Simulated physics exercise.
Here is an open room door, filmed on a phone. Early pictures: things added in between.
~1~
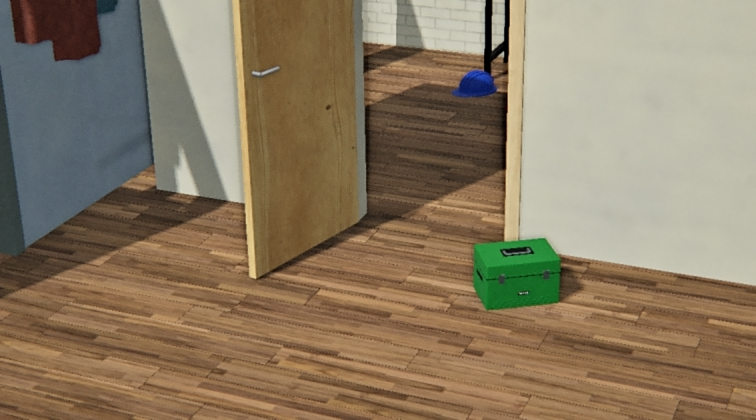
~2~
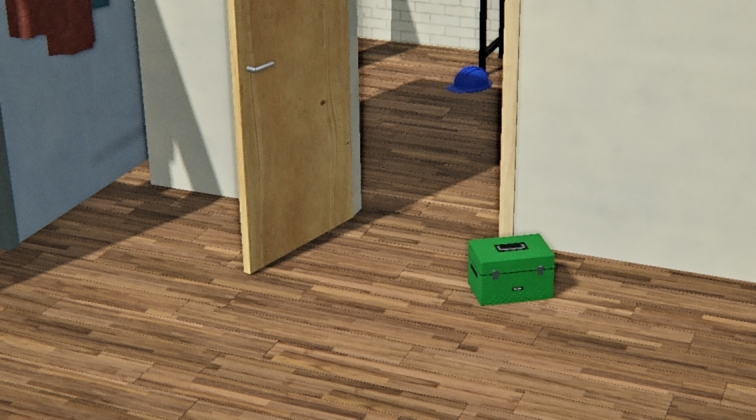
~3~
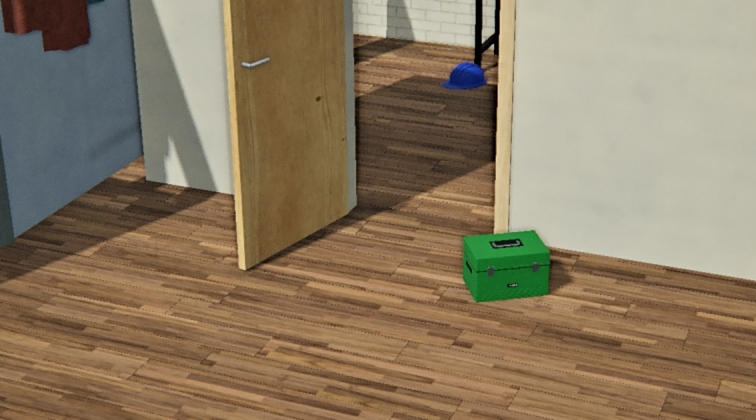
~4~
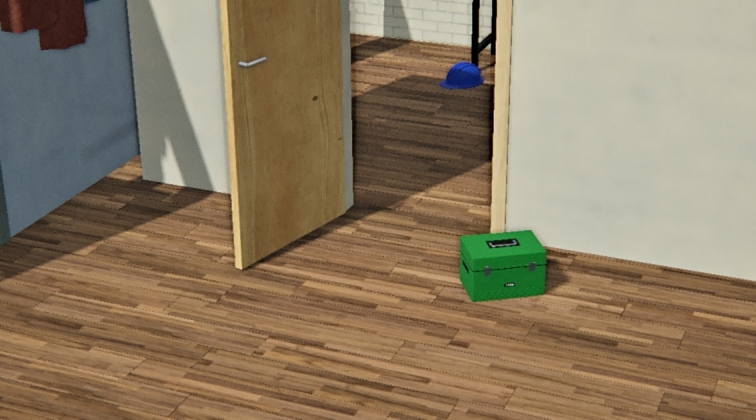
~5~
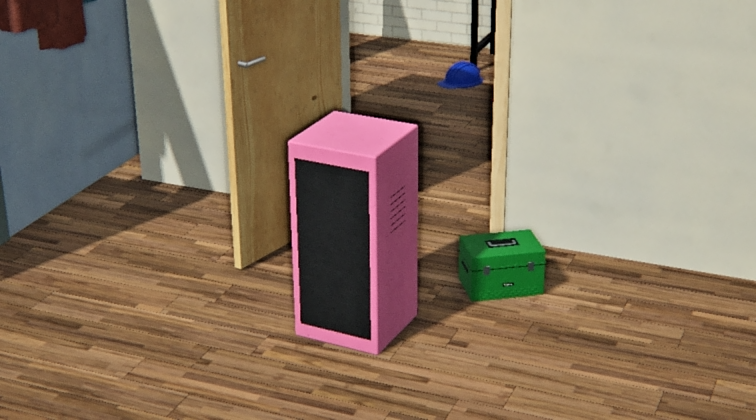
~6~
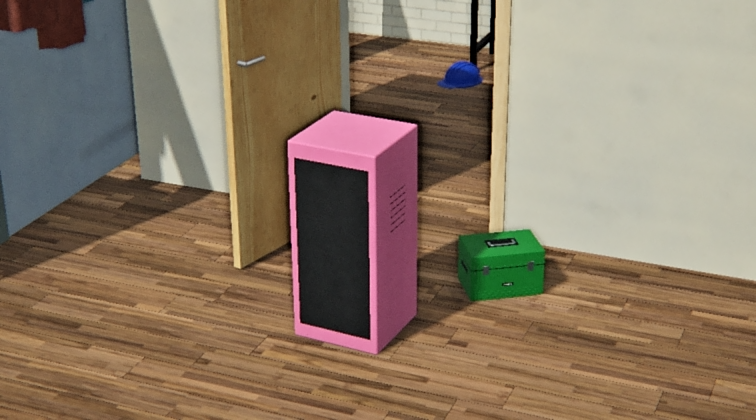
The view drifted slightly right and down past a wide-open door and a green toolbox, both still, before a tall pink unit with a dark front suddenly appeared between them and stood motionless.
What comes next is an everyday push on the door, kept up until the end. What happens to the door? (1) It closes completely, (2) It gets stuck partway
It closes completely.
Then, 1.10 s on from there, open by 74°.
Then, 1.90 s on from there, open by 35°.
In the end, open by 0°; both unmoved. At the end, from the last picture's camera, pink appliance near (355, 232).
